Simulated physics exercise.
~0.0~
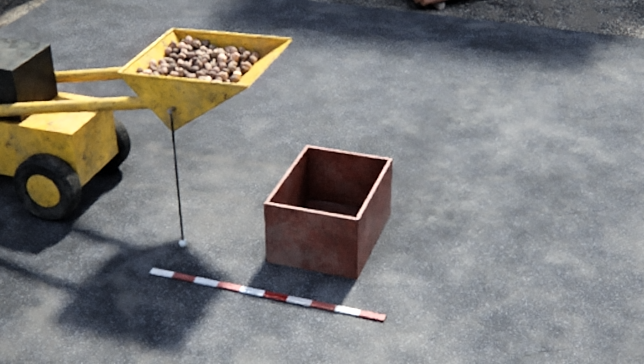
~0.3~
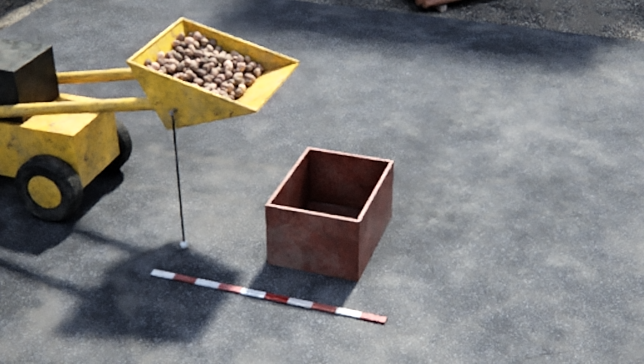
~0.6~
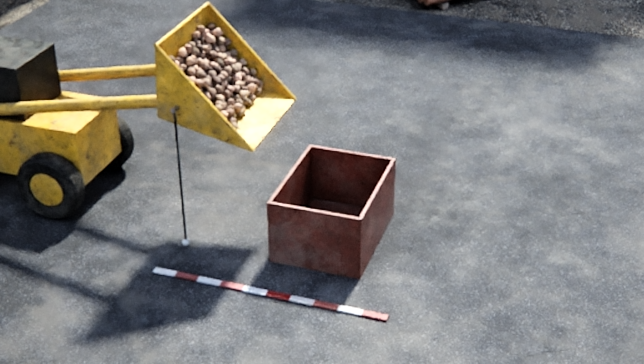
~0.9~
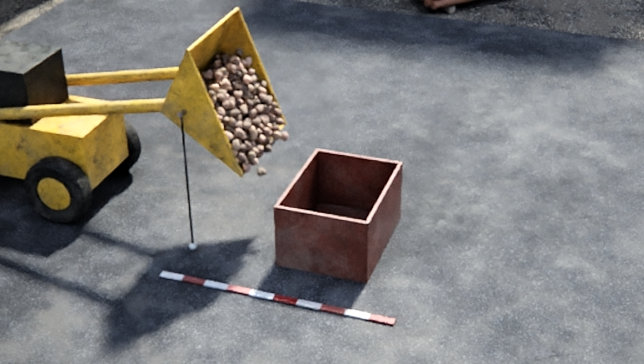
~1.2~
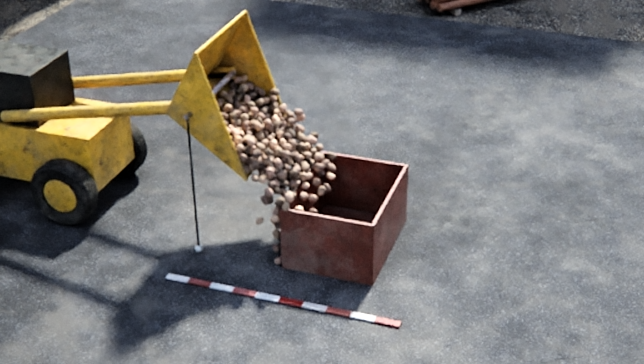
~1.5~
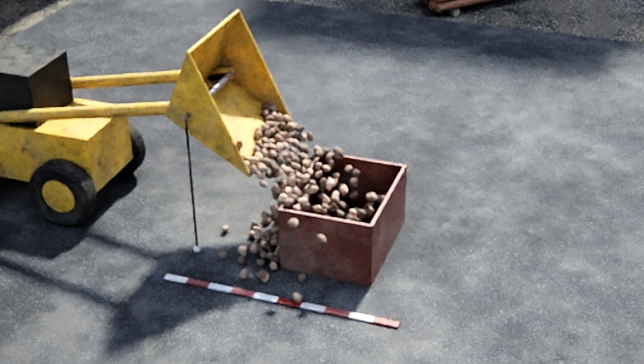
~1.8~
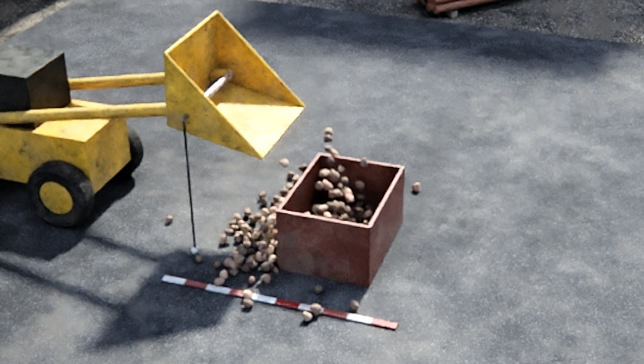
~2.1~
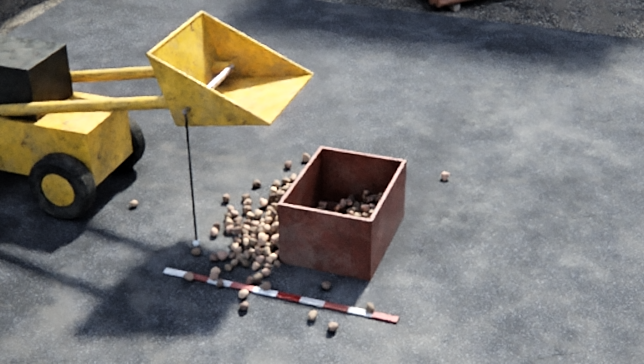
On a patch of grey tarmac, a small yellow loader tipped its bucket of rounded stones towards a reddish-brown box, spilling about half inside and most of the rest in front of it, then swung the empty bucket back up as a few stones scattered.
